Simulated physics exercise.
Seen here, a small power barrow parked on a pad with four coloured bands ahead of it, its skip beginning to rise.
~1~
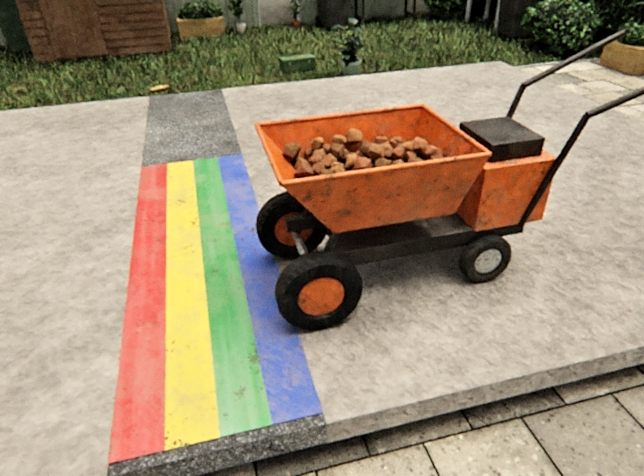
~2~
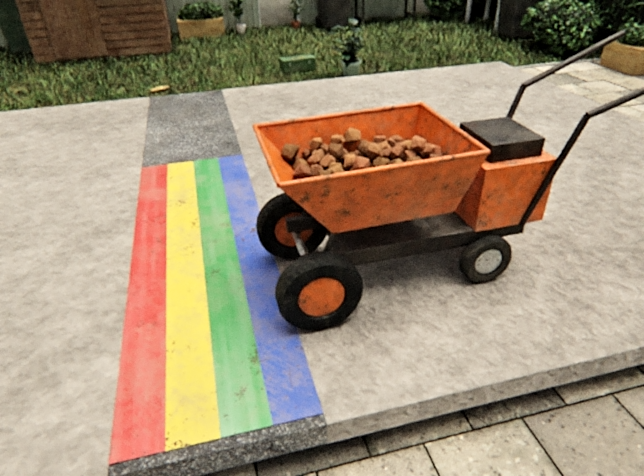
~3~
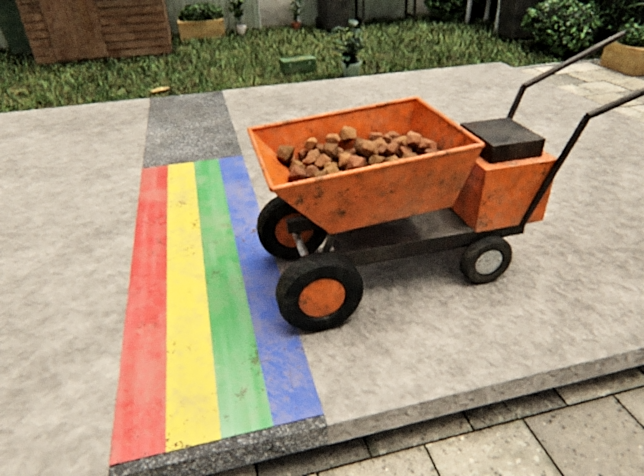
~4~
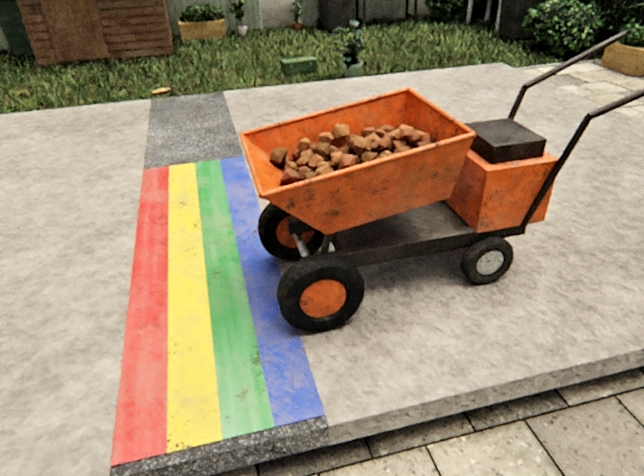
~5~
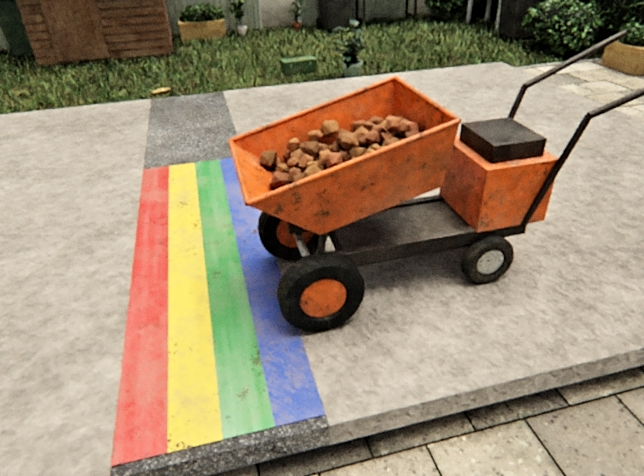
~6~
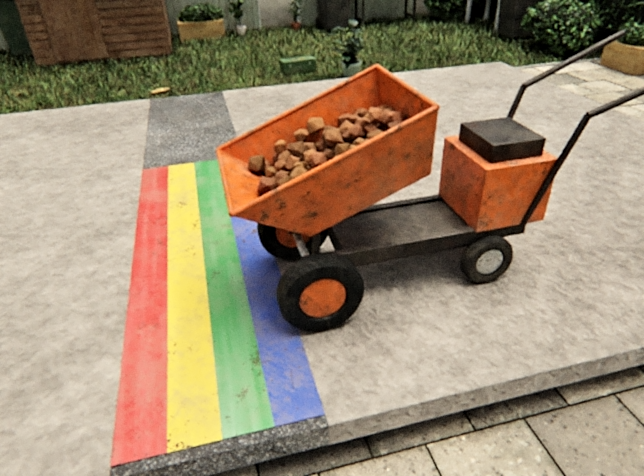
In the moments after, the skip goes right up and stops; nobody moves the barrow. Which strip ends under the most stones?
Most covered: The red band.
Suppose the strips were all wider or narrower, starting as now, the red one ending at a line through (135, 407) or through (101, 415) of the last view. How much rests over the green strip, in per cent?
Roughly 0 per cent, and 0 per cent.
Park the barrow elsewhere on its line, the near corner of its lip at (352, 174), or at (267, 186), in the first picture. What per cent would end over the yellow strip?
Roughly 30 per cent, and 20 per cent.
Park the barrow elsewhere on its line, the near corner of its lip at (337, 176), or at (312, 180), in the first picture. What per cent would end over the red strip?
First some 20, then 30 per cent.
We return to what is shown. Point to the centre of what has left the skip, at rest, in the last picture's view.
Roughly at (141, 312).
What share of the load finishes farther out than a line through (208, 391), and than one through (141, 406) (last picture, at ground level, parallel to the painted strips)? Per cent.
About 90 and 50 per cent.
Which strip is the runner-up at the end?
The runner-up: The strip in yellow.
Soon after the last picture, skip tipped steeply; all in the skip.
A little later, skip tipped right over; most in the skip; a small part over the yellow strip; a small part over the red strip; a stray few falling.
Later still, skip tipped right over; about a quarter in the skip; a small part over the yellow strip; about a third over the red strip; about a quarter off the paint.
At rest, skip tipped right over; a small part in the skip; none over the blue strip; a stray few over the green strip; about a quarter over the yellow strip; about a third over the red strip; about a third off the paint.
